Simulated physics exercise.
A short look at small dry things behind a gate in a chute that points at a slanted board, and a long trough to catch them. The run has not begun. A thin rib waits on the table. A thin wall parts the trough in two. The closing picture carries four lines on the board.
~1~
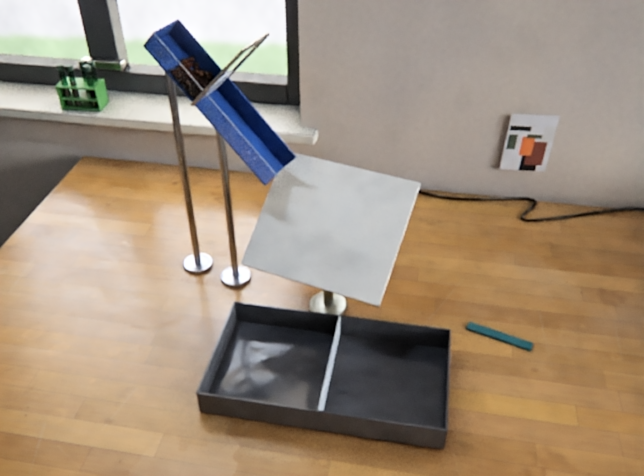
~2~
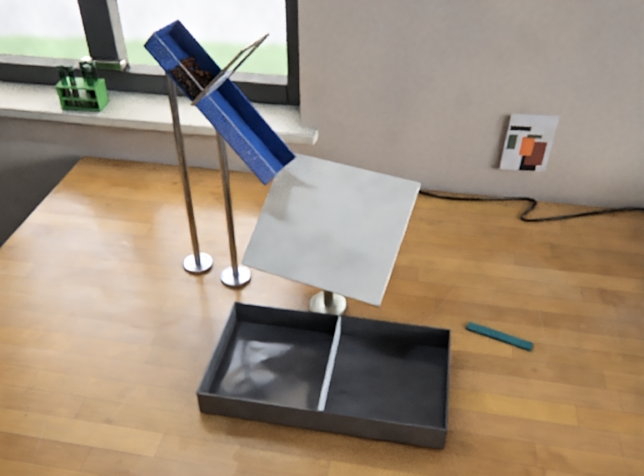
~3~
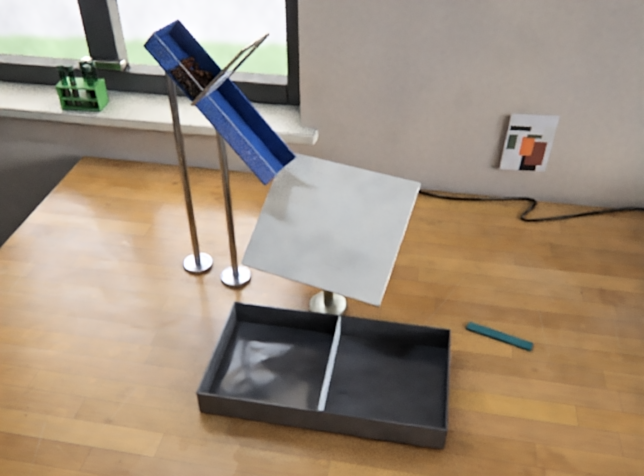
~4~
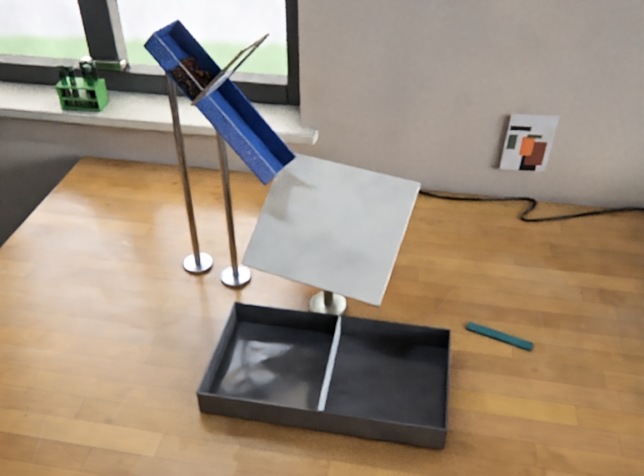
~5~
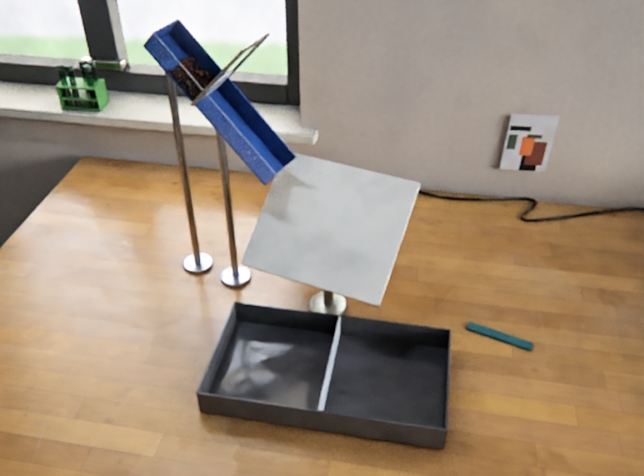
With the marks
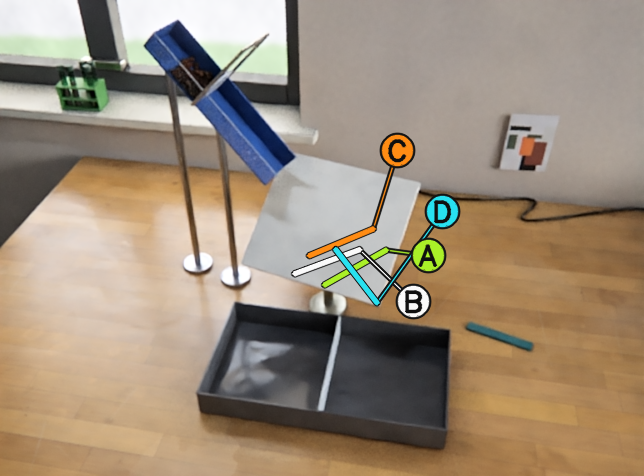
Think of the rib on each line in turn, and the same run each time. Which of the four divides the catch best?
D is best.
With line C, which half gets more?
Left.
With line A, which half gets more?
Left.
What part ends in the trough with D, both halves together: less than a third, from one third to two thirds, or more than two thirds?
Line D gives more than two thirds.
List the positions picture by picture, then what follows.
Load behind the gate at (197, 81), allspice berries; lip of the chute at (275, 176), sloping fairly steeply, in the first frame.
Middle of the board at (329, 224), tilted fairly steeply; middle of its low edge at (307, 284); of its high edge at (350, 166), in the second frame.
Front corners of the trough at (197, 392) and (447, 430); front end of its middle wall at (318, 411); gate still shut at (220, 80), in the third frame.
Middle of the load at (197, 81); lip at (275, 176), in the fourth frame.
Middle of the load at (197, 81); lip at (275, 176), in the fifth frame.
On the marked copy, line A from (386, 250) to (324, 284); line B from (359, 249) to (294, 273); line C from (373, 228) to (309, 255); line D from (335, 249) to (377, 302).
With A, of what is caught, nearly all in the left half, a stray few in the right.
With B, of what is caught, most in the left half, a small part in the right.
With C, of what is caught, nearly all in the left half, a small part in the right.
With D, of what is caught, about half in the left half, about half in the right.
